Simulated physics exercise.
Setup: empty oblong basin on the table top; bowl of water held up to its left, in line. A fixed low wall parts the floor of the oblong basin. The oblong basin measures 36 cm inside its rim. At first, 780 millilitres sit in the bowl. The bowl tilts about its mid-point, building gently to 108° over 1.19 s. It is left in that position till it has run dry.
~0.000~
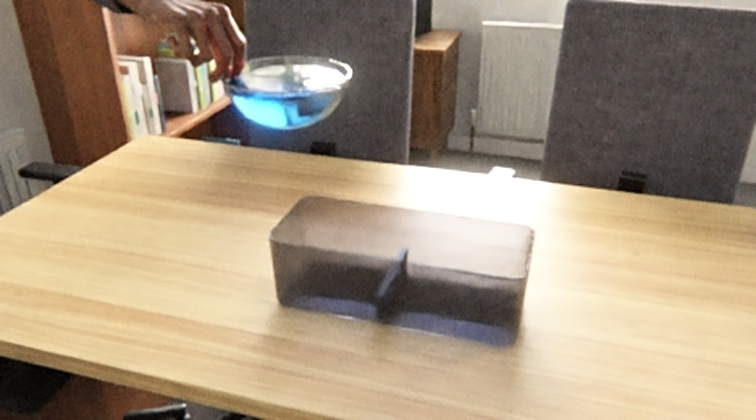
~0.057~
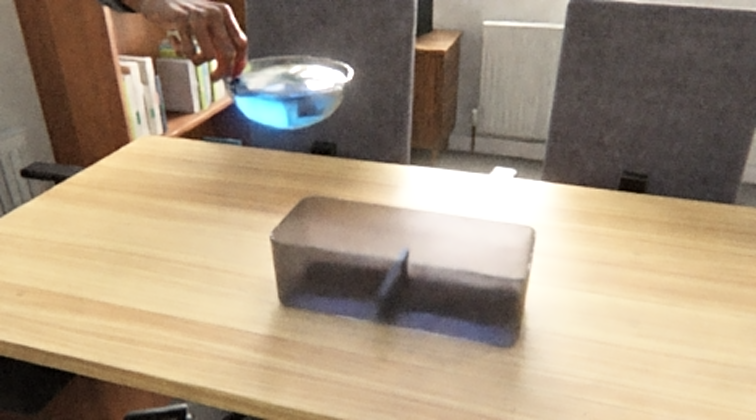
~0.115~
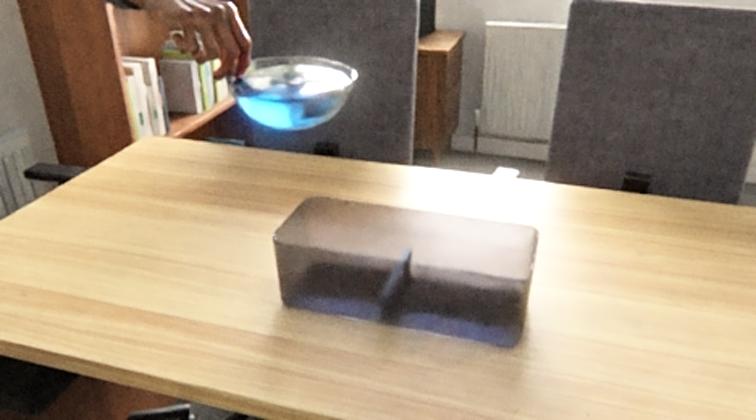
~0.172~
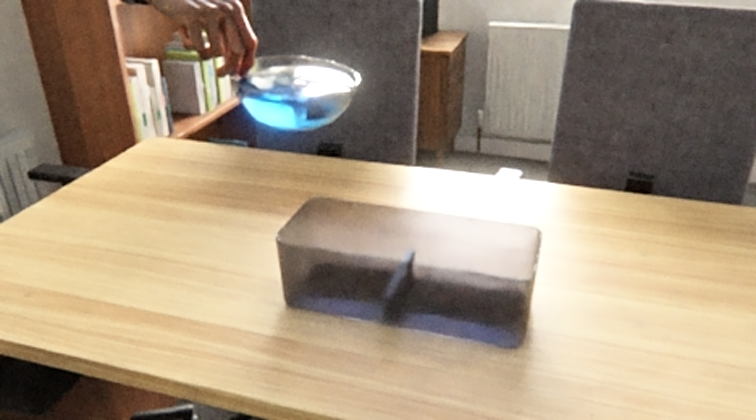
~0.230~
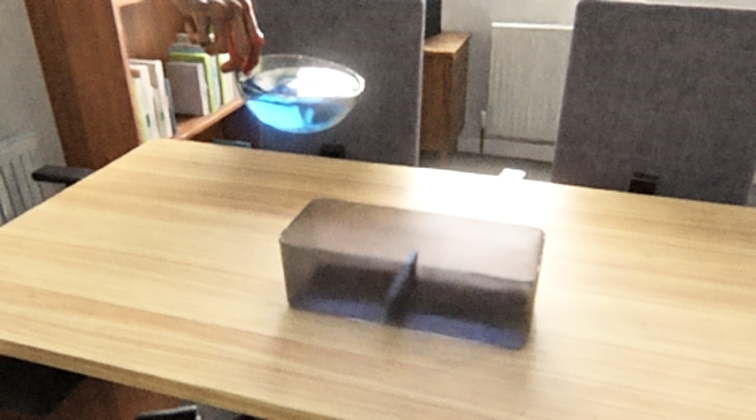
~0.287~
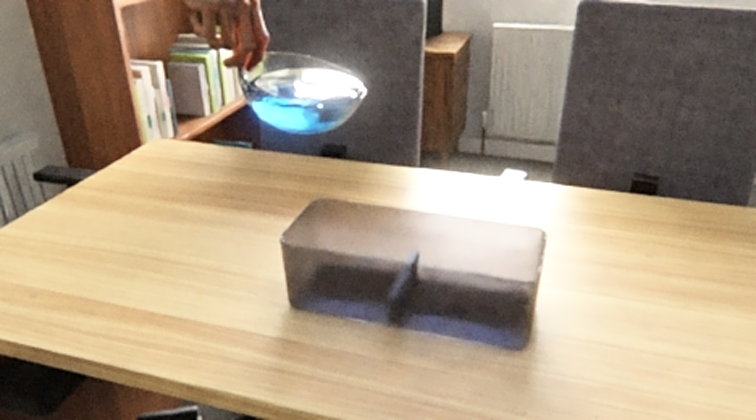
At first, a hand holds a clear bowl of blue-tinted water level above a wooden table, to the left of an empty oblong basin with a divider across its middle. Then the bowl gradually tilts, its right rim dipping gently towards the basin, which stays in place.
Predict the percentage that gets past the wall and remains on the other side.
The other side holds about 62 % in the end.
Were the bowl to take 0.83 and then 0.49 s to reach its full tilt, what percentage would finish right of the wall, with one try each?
Roughly 55 per cent the first time and 35 per cent the second.
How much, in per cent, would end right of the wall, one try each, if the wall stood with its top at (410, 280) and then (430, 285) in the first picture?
Around 35 and 10 percent, in that order.
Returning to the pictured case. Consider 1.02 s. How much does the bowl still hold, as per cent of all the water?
0 per cent or thereabouts.
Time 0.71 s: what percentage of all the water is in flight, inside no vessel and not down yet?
Near 44 in a hundred.
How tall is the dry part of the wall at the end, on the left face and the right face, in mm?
About 32 mm on the left, about 26 mm on the right.
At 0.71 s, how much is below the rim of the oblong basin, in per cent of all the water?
Fraction in basin: Approx. 32%.
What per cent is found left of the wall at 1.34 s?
Some 36 per cent.
After 0.71 s the tilt is 70° and 23 per cent is still to pour, 5 is left of the wall and 28 right of it.
After 1.02 s the tilt is 102° and 0 per cent is still to pour, 35 is left of the wall and 62 right of it.
After 1.34 s the tilt is 108° and 0 per cent is still to pour, 36 is left of the wall and 62 right of it.
After 1.69 s the tilt is 108° and 0 per cent is still to pour, 36 is left of the wall and 62 right of it.
In the end 36 per cent lies left of the wall, 62 right of it and 2 outside.
